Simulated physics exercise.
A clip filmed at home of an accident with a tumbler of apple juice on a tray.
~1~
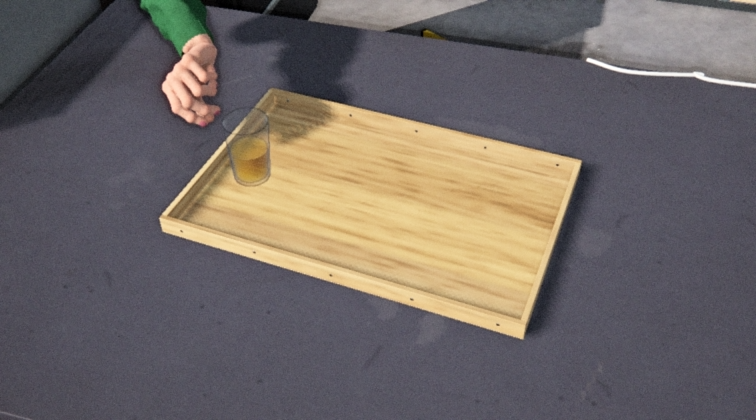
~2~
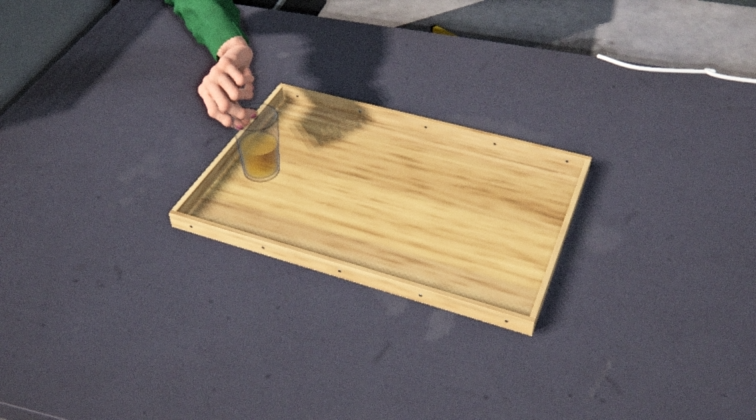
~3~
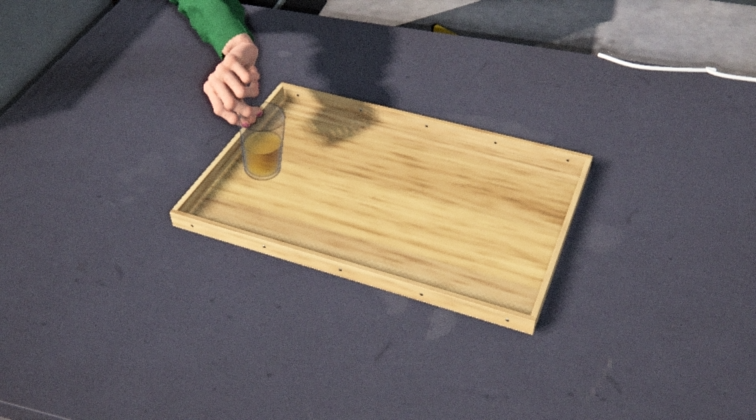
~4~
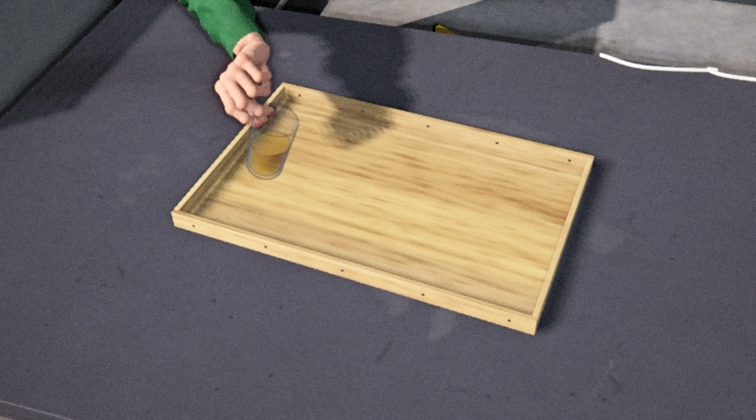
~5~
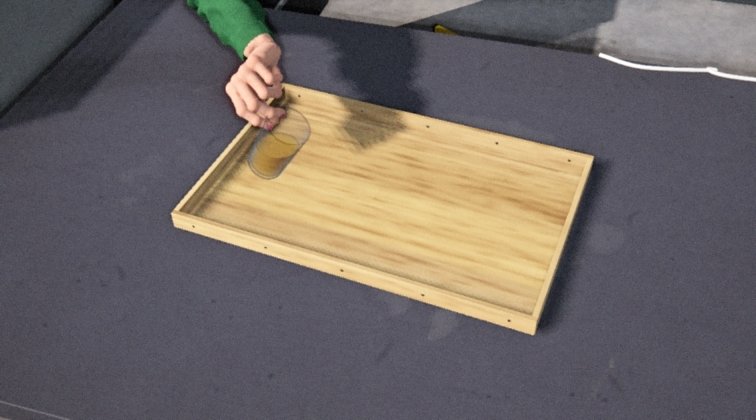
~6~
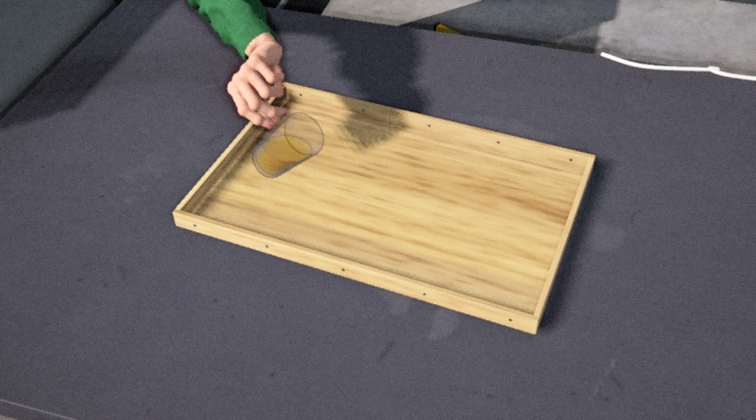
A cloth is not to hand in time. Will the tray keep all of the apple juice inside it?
Yes - sure enough, the spill will remain on the tray.
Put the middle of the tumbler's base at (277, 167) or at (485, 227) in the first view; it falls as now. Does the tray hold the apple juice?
At the first place it is held by the rim, at the second it wets the top as well.
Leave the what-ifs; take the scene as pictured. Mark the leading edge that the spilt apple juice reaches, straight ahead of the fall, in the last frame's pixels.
Leading edge approx. (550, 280).
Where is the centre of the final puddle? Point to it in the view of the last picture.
Near (471, 234).
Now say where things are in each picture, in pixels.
It stands upright; tumbler (249, 147) about half full; tray (345, 268), in the first frame.
The hand pushes it; tumbler about half full, surface at (258, 144), in the second frame.
The hand pushes it; tumbler (262, 141) about half full, in the third frame.
The hand pushes it; tumbler about half full, surface at (270, 143); tray (356, 263), in the fourth frame.
The hand pushes it; tumbler (277, 144) tipped 30°, in the fifth frame.
It is falling; tumbler (287, 147) tipped 40°, in the sixth frame.
Soon after, the tumbler lies in the tray; the puddle covers about as much as a plate; all of it is inside the rim.
Later, the puddle covers about as much as a tray; all of it is inside the rim.
In the end, the puddle covers about as much as a tray; all of it is inside the rim.
